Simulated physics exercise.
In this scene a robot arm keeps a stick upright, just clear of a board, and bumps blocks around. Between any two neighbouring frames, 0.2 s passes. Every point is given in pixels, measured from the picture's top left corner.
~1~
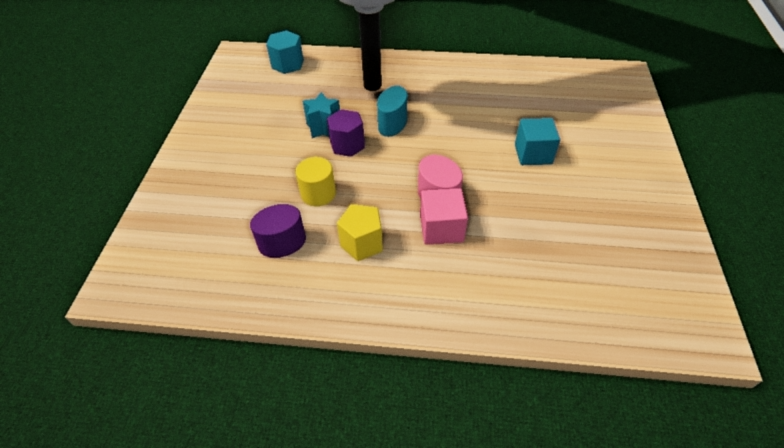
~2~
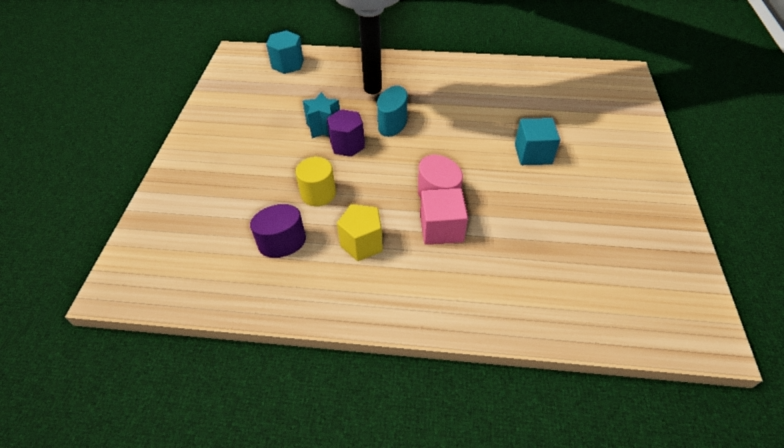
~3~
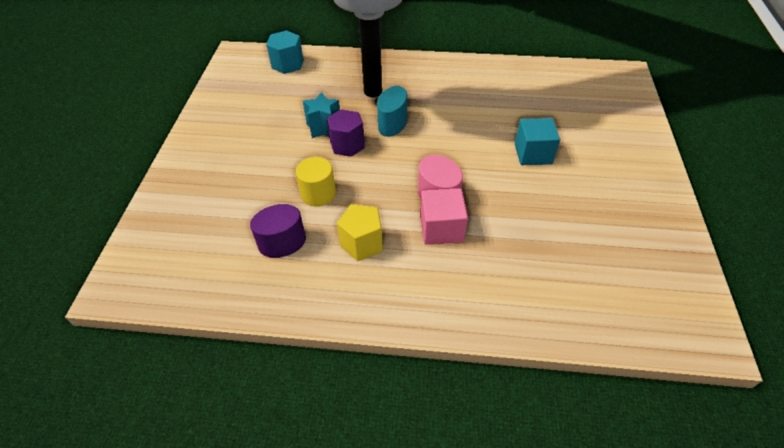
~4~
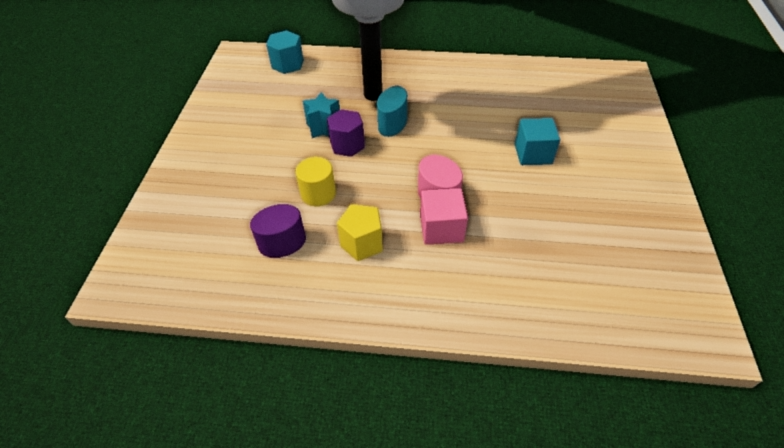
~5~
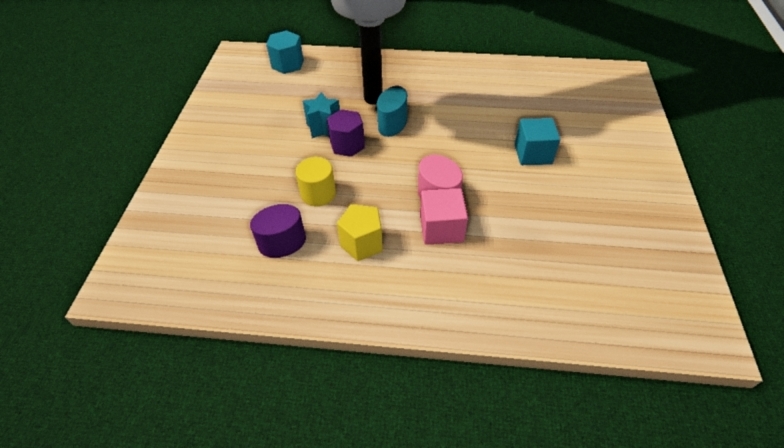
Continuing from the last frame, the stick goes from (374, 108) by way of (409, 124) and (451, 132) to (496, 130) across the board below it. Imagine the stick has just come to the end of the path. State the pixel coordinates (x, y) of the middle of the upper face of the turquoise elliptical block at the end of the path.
I'd expect the centre of its top face to be at (417, 118).
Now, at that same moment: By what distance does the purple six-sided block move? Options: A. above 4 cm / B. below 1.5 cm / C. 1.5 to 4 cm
That would be B.
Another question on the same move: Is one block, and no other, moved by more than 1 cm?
Final answer: Yes.
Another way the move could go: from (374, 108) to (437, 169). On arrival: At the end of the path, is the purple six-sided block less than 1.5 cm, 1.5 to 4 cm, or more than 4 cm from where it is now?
Within 1.5 cm.
The first path, step by step. One third of the way, stick at (409, 116); turquoise elliptical block at (412, 115), turned 55° clockwise.
Two thirds of the way, stick at (453, 124); turquoise elliptical block at (417, 118), turned 80° clockwise.
At the end, stick at (497, 122); purple six-sided block unmoved; turquoise elliptical block at (417, 118), turned 80° clockwise; turquoise square piece unmoved.
